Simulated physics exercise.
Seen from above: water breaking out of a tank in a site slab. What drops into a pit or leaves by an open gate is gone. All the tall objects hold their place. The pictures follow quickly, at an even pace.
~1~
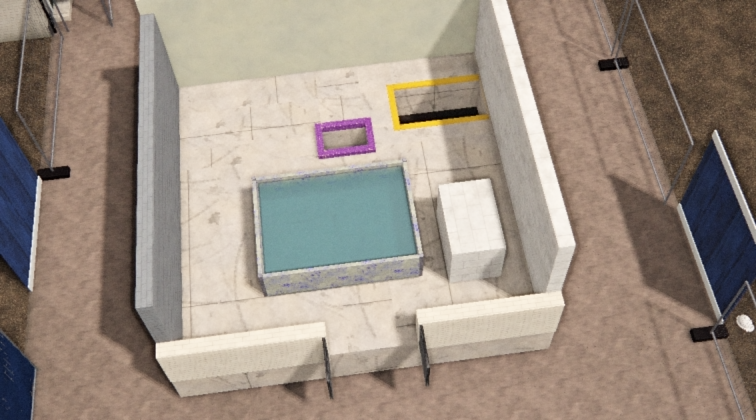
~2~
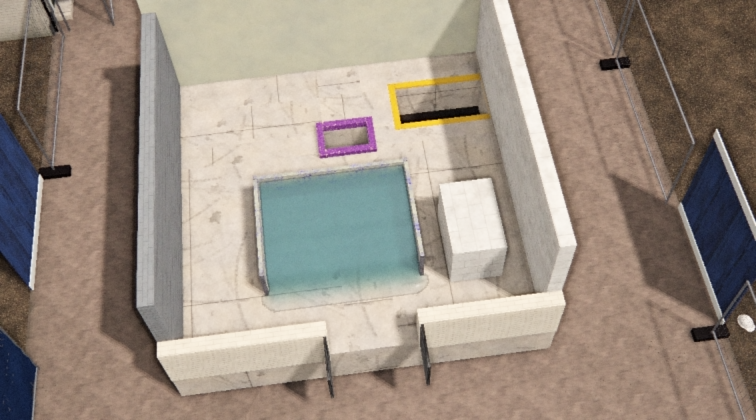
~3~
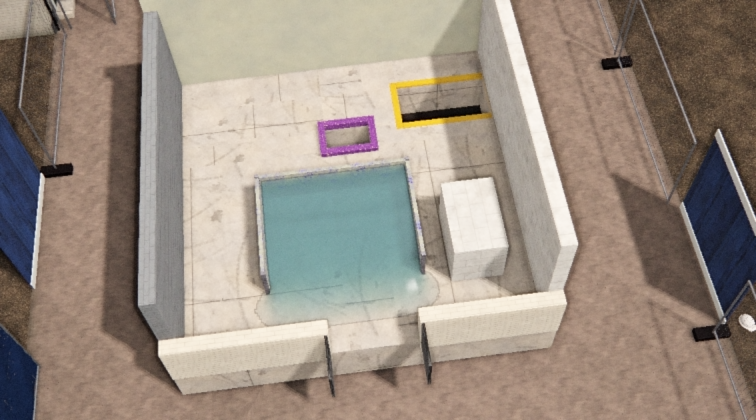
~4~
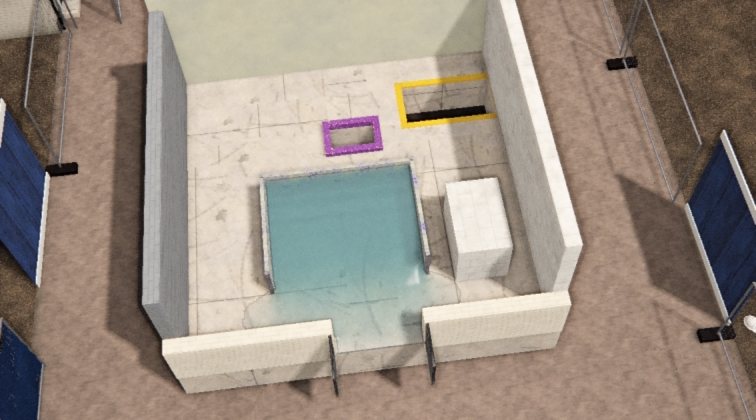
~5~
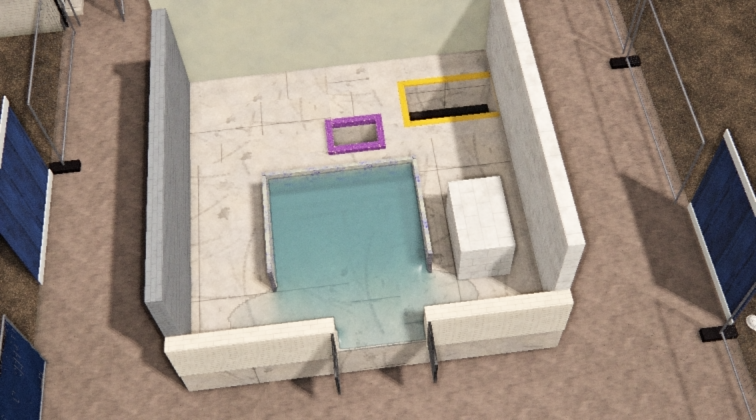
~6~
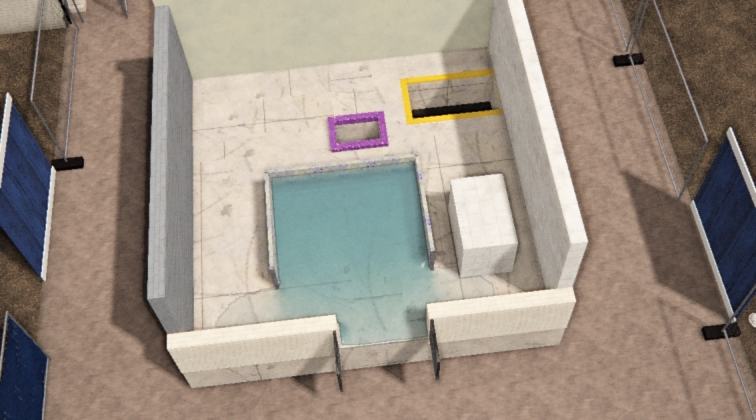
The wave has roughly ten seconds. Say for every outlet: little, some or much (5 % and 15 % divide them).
One by one: The gate takes above 15 %; the yellow pit takes from 5 to 15 %; the purple pit takes not even 5 %.
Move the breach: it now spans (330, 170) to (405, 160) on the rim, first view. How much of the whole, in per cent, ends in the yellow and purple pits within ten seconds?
In per cent: Yellow 35, purple 25.
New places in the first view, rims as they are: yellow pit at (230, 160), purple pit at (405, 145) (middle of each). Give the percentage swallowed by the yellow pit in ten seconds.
Roughly, in per cent: Yellow 20.
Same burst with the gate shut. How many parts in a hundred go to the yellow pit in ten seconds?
Per cent: Yellow 25.
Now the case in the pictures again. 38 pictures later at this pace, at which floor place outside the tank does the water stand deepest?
At about (194, 109).
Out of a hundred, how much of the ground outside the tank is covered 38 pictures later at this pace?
Roughly 75 per cent.
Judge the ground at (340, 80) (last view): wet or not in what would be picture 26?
There: Clear.
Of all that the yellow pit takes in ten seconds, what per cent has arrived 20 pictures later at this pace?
Roughly 0 per cent.
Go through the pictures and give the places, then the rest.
The first frame shows the tank at (335, 219) is whole and still.
In the second frame, water pours out at (344, 277) and has run to (422, 283).
In the third frame, water pours out at (345, 277) and has run to (433, 295).
In the fourth frame, water pours out at (349, 277) and has run to a hidden place.
In the fifth frame, the front is at a hidden place, out from the gap at (352, 275).
In the sixth frame, the front is at a hidden place, out from the gap at (354, 273).
A moment on, water covers 20 % of the floor; the gate 15 %, the yellow pit 0 %, the purple pit 0 %.
Next, water covers 30 % of the floor; the gate 28 %, the yellow pit 0 %, the purple pit 0 %.
Then, water covers 55 % of the floor; the gate 39 %, the yellow pit 0 %, the purple pit 0 %.
Later, water covers 75 % of the floor; the gate 45 %, the yellow pit 3 %, the purple pit 0 %.
In the end, water covers 90 % of the floor; the gate 50 %, the yellow pit 9 %, the purple pit 0 %.
